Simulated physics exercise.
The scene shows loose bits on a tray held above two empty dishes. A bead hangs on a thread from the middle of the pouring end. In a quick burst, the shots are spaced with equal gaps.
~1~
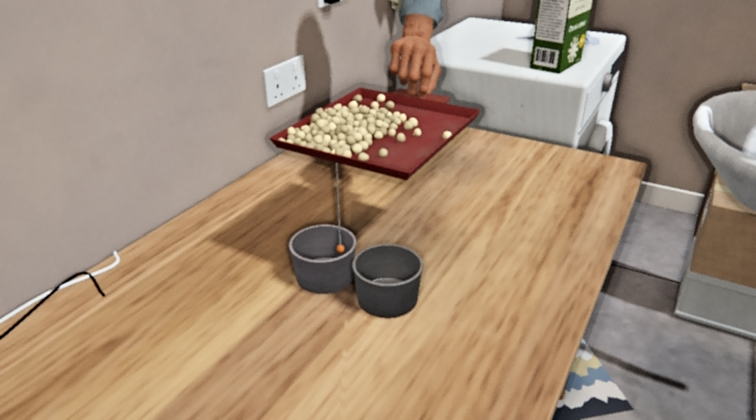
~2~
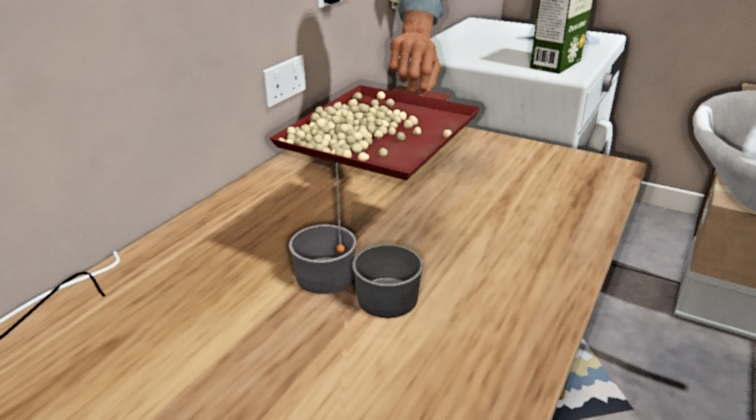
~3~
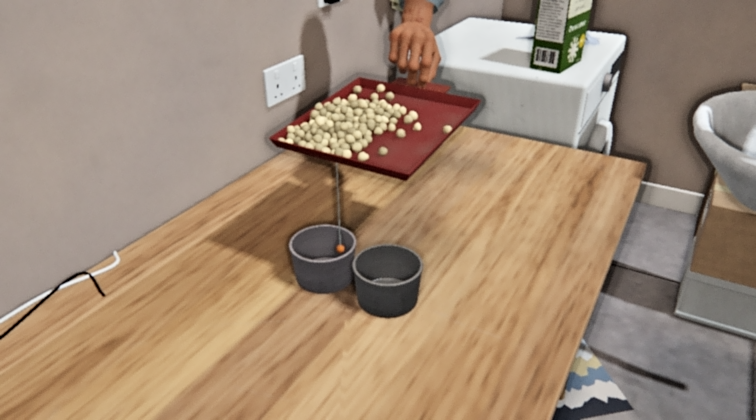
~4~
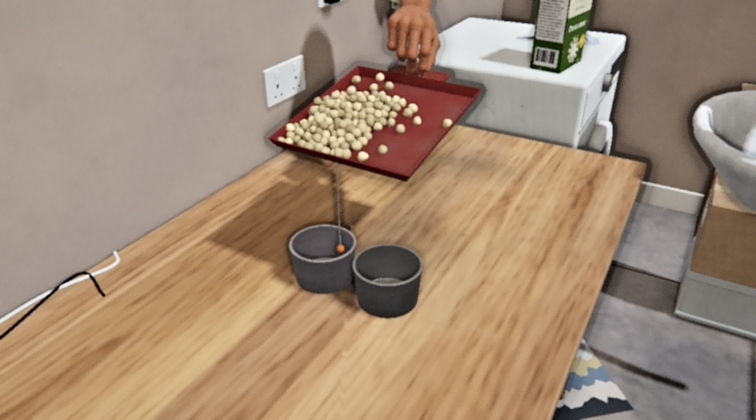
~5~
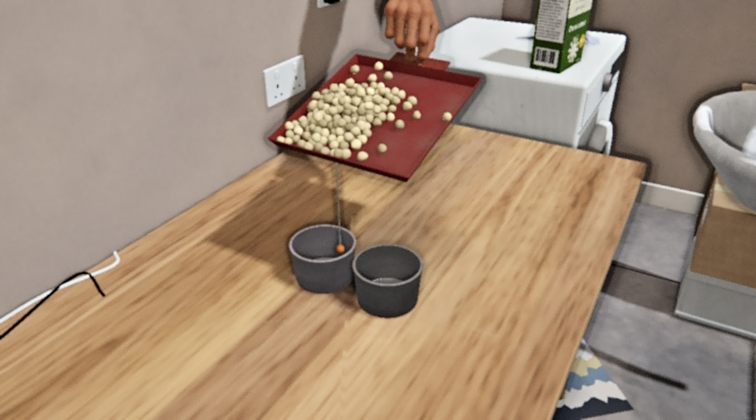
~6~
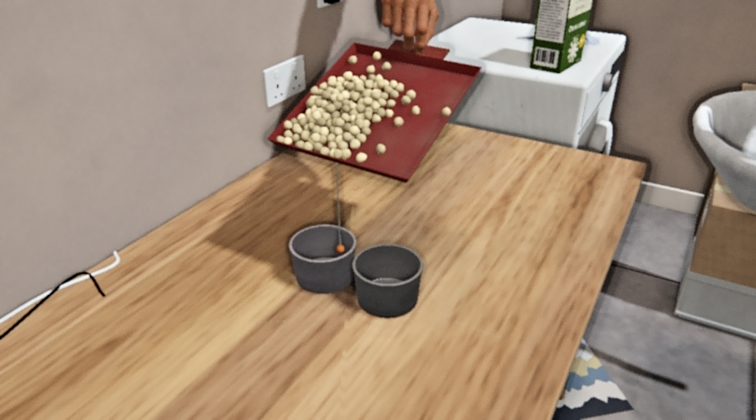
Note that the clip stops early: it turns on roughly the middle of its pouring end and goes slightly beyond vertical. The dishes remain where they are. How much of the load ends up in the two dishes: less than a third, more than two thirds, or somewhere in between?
Less than a third ends up in them.
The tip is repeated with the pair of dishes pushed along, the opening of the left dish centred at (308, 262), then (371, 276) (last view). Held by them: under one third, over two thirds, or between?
Try 1 - one to two thirds; try 2 - less than a third.
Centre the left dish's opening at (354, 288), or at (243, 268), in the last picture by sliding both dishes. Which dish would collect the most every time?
The one on the left side; the one on the right side.
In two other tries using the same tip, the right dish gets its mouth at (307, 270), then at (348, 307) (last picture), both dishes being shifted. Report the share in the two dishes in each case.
Roughly 40 per cent, and 70 per cent.
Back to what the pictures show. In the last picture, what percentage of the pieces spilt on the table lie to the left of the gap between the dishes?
70 per cent or thereabouts.
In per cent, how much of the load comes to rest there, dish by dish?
The left dish holds 0 % and the right dish holds 0 %.
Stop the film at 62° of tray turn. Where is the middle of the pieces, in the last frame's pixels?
I'd put the middle of the pieces at roughly (327, 143).
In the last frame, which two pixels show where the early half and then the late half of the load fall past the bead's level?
The leading part at (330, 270), the rest of it at (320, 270).
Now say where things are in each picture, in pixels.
The first frame shows corners of the pouring end (276, 137) and (407, 169), level; middle of the load (347, 129), macadamia nuts; left dish (305, 273); right dish (371, 296); bead on its thread (340, 249).
The second frame shows corners of the pouring end (276, 137) and (407, 170), level; middle of the load (347, 128).
The third frame shows corners of the pouring end (276, 137) and (406, 170), tipped barely, level across its low end; middle of the load (346, 125).
The fourth frame shows corners of the pouring end (275, 137) and (406, 172), tipped a little, level across its low end; middle of the load (346, 120).
The fifth frame shows corners of the pouring end (274, 137) and (406, 173), tipped a little, level across its low end; middle of the load (345, 115).
The sixth frame shows corners of the pouring end (274, 137) and (405, 174), tipped clearly, level across its low end; middle of the load (344, 111); left dish (305, 273); right dish (371, 296).
Just after the last frame, tray tipped steeply; the larger part on the tray; just a few outside both; roughly a quarter in the air.
A moment on, tray tipped right over; the larger part outside both; roughly a quarter in the air.
Further on, tray tipped past a quarter turn; every one outside both.
When it is over, tray tipped past a quarter turn; not one in the right dish; not one in the left dish; every one outside both.
